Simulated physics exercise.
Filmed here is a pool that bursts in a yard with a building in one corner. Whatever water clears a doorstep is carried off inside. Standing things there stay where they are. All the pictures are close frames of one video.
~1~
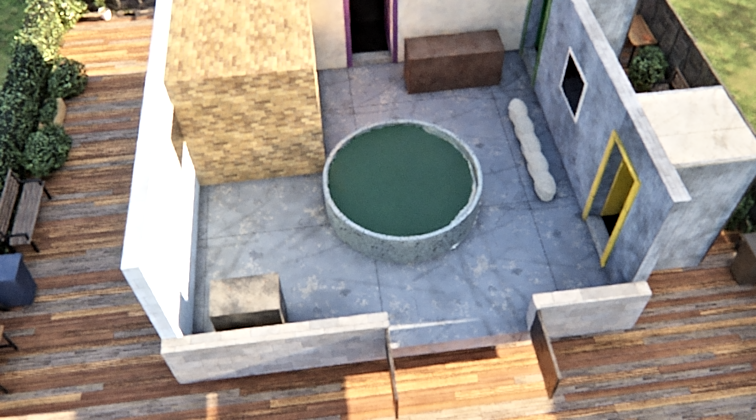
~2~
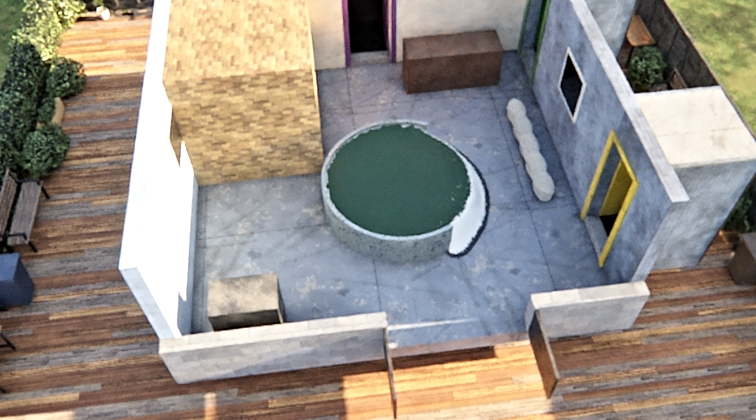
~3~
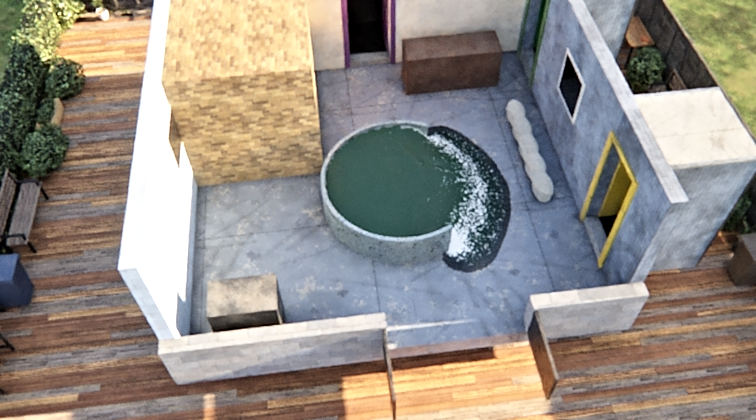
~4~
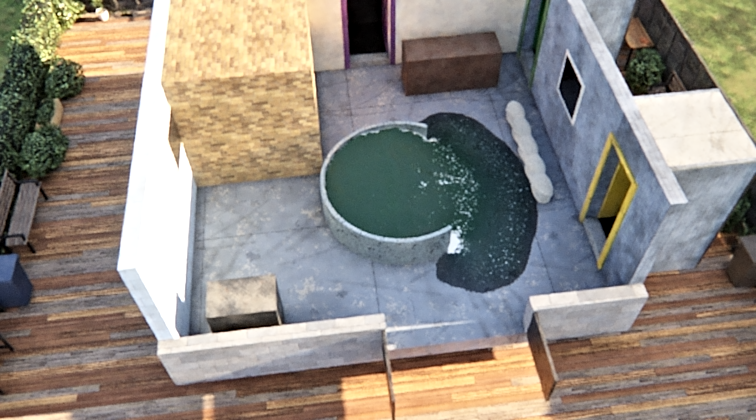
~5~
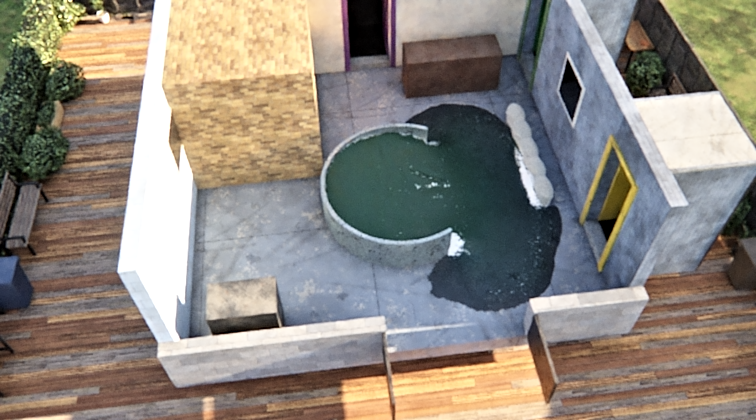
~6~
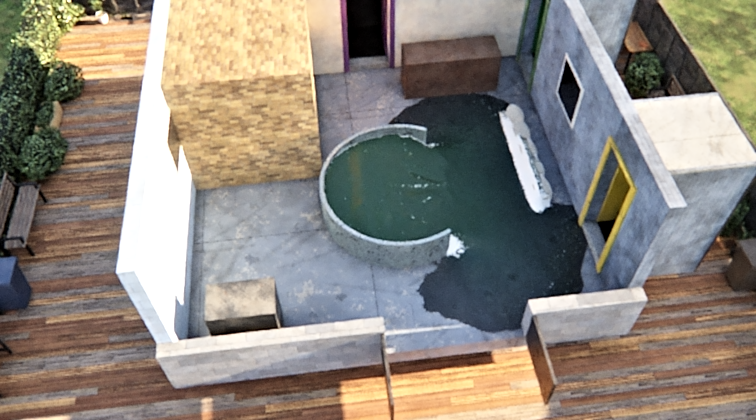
At the start, still green water fills a round pool in a walled yard with a brick building in one corner. The pool's right side opens and water pours out, foaming white, then spreads as a dark sheet across the grey paving, reaching around the pale lumpy strip and toward the yellow doorway.
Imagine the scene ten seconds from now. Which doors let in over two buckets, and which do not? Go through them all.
The yellow door tops two buckets; the purple door does not top two buckets; the green door does not top two buckets.
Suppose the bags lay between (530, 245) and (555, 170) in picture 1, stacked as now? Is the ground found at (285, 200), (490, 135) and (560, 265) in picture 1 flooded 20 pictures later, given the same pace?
First spot stays unwetted, second gets soaked, third gets soaked.
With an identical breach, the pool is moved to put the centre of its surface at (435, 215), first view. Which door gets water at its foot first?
Looks like the yellow one.
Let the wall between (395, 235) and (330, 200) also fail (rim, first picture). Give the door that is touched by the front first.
It's the yellow-painted one.
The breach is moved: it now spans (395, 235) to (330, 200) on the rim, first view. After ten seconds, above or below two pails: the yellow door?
Yellow: Falls short.
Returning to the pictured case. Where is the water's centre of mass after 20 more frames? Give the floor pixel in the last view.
Centre: Close to (467, 190).
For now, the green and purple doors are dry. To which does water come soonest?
That is the green-painted one.
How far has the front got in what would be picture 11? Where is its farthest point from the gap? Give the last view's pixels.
Somewhere near (513, 56).
A moment on, water covers 35 % of the floor; the yellow door under two buckets in, the purple door not reached, the green door wet at the sill, nothing in.
Next, water covers 40 % of the floor; the yellow door over two buckets in, the purple door not reached, the green door wet at the sill, nothing in.
Then, water covers 65 % of the floor; the yellow door far over two buckets in, the purple door wet at the sill, nothing in, the green door wet at the sill, nothing in.
Later, water covers 85 % of the floor; the yellow door far over two buckets in, the purple door wet at the sill, nothing in, the green door wet at the sill, nothing in.
In the end, water covers 95 % of the floor; the yellow door far over two buckets in, the purple door wet at the sill, nothing in, the green door wet at the sill, nothing in.
